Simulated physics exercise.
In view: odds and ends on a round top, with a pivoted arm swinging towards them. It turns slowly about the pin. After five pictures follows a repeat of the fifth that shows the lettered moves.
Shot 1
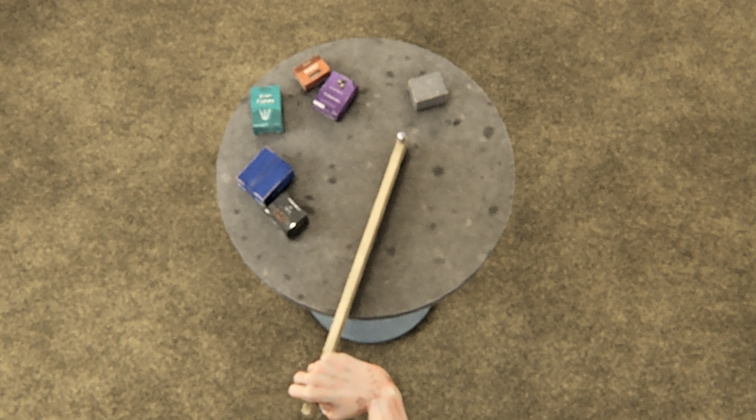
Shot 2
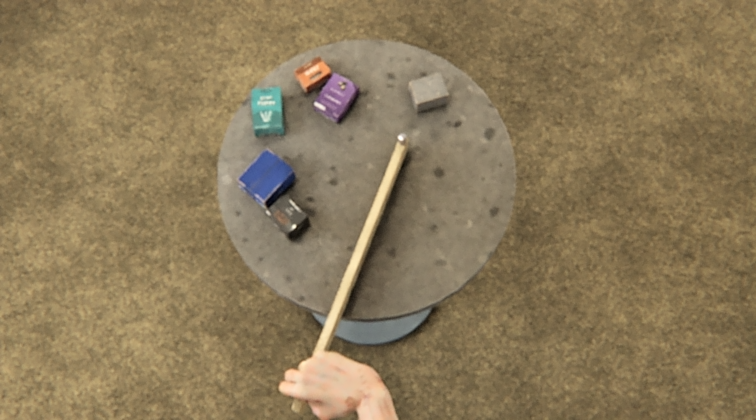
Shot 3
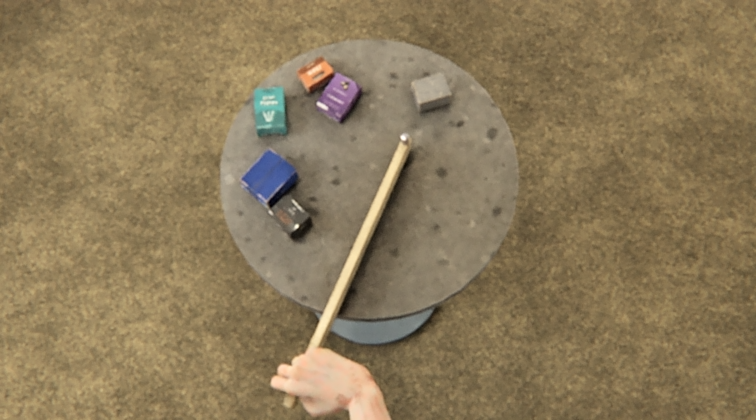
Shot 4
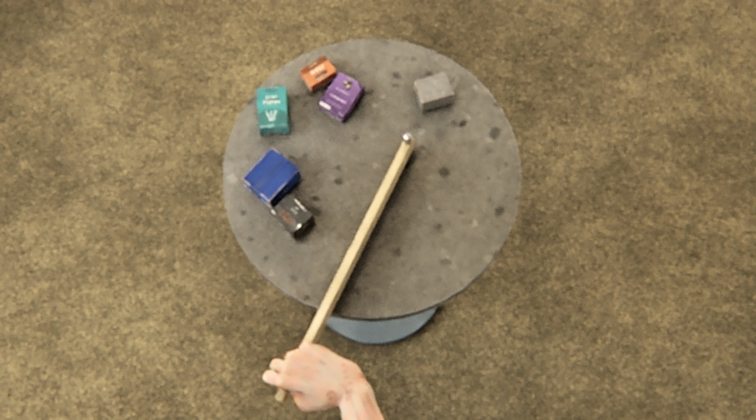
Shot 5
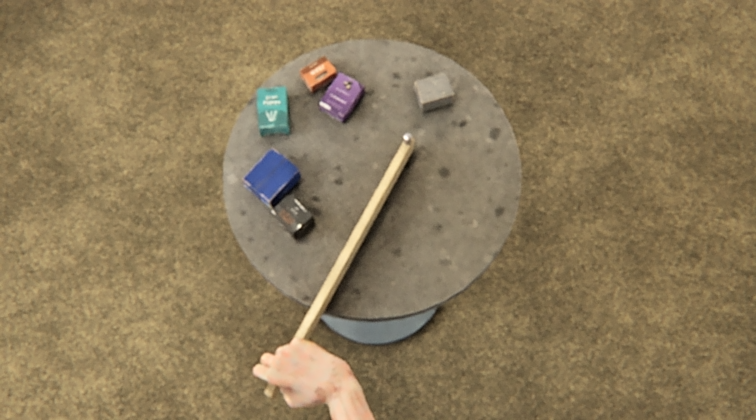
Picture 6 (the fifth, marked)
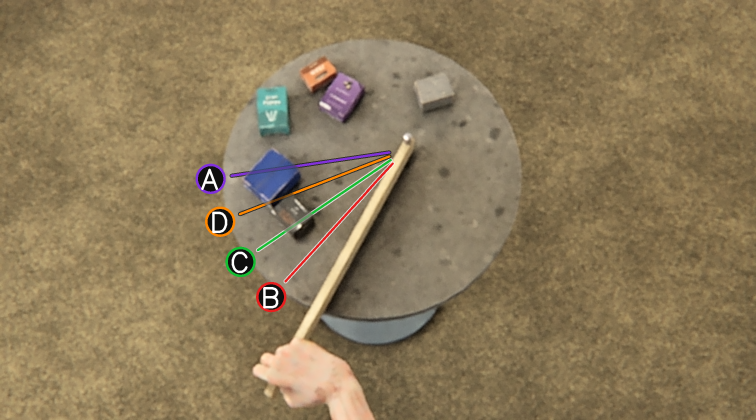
A hand gripping the lower end of a pale wooden stick shifts slightly left, turning the stick slowly about its tip on a round grey table. The tip stays almost in place below a grey block, while the turquoise, orange, purple, blue and black packets on the left sit undisturbed.
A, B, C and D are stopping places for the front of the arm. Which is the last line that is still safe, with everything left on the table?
Line A.
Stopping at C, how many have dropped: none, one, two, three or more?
In all, none.
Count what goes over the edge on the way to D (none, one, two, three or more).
The count is none.
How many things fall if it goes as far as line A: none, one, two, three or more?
By then, none.
On the marked copy, A at (311, 164); B at (340, 221); C at (325, 205); D at (315, 185).
Following A. Soon after the start, arm (337, 203); orange packet (318, 75); turquoise packet (274, 111).
Later, arm (320, 177); turquoise packet (273, 107); blue box (258, 151).
In the end, arm (314, 156); turquoise packet (272, 81); blue box (249, 121); nothing has fallen.
As for the rest, B is safe but short; C is safe but short; D is safe but short.
